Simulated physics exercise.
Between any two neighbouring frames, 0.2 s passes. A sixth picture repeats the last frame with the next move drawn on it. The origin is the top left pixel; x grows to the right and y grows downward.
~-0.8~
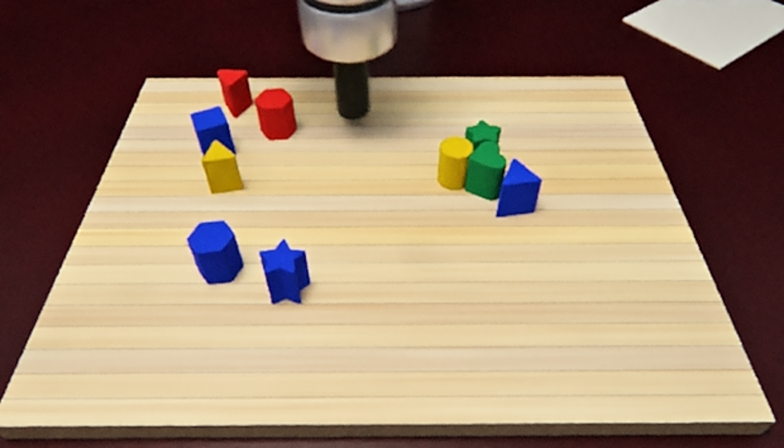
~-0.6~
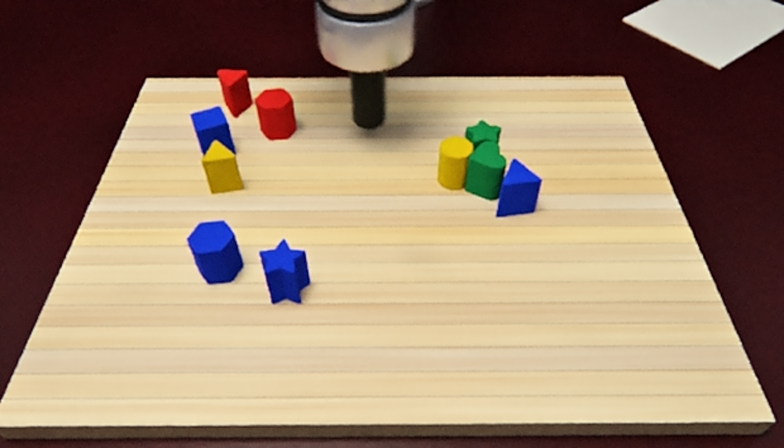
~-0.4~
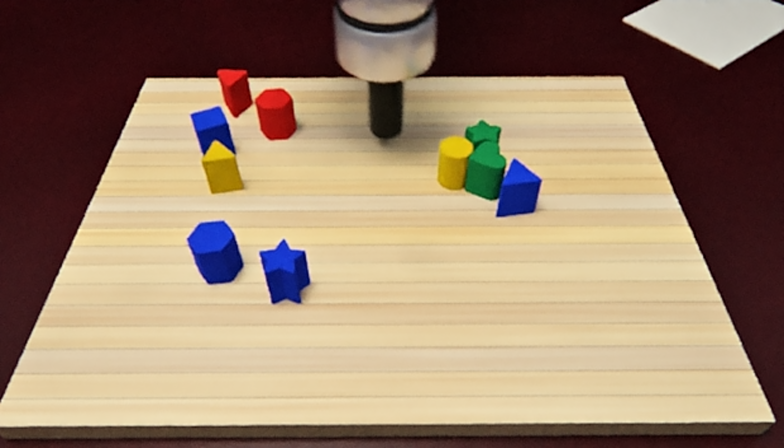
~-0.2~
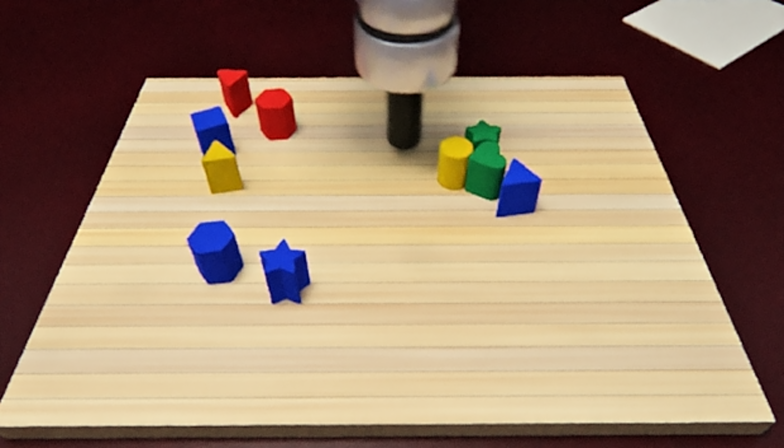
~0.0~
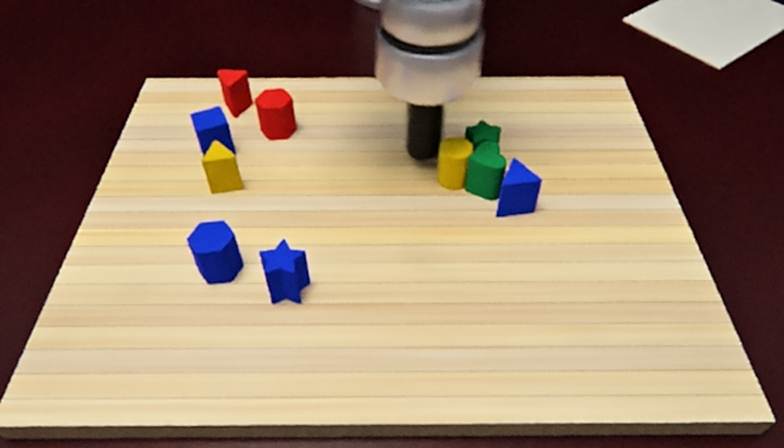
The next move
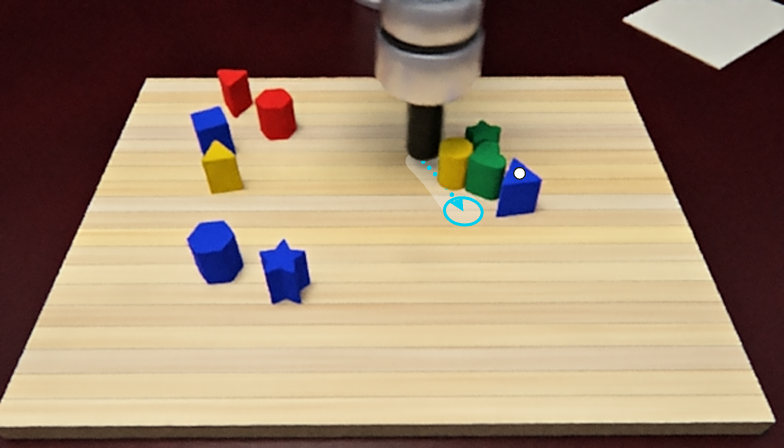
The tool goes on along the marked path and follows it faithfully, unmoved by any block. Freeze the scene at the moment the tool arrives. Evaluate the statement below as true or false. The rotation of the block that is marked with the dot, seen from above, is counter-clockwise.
That is false.
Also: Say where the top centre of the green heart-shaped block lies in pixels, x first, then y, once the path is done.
It will end up at (520, 161).
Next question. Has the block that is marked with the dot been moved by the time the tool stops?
Yes, it checks out.
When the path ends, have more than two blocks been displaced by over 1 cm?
Yes, it checks out.
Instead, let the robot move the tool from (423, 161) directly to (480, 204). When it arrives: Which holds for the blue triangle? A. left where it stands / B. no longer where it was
B (no longer where it was)
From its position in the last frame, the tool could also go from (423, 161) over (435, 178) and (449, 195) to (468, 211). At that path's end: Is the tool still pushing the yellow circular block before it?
Final answer: Yes.
Drawn move, from (423, 161) via (444, 185), ending at (463, 211); the dot is on the blue triangle.
What follows on the original path. Halfway along, tool at (445, 174); yellow circular block at (479, 165); green heart-shaped block at (511, 161), turned 50° anticlockwise; blue triangle at (535, 176), turned 40° clockwise.
At the end, tool at (465, 200); yellow circular block at (505, 184); green star still; green heart-shaped block at (520, 161), turned 65° anticlockwise; blue triangle at (545, 178), turned 20° clockwise.
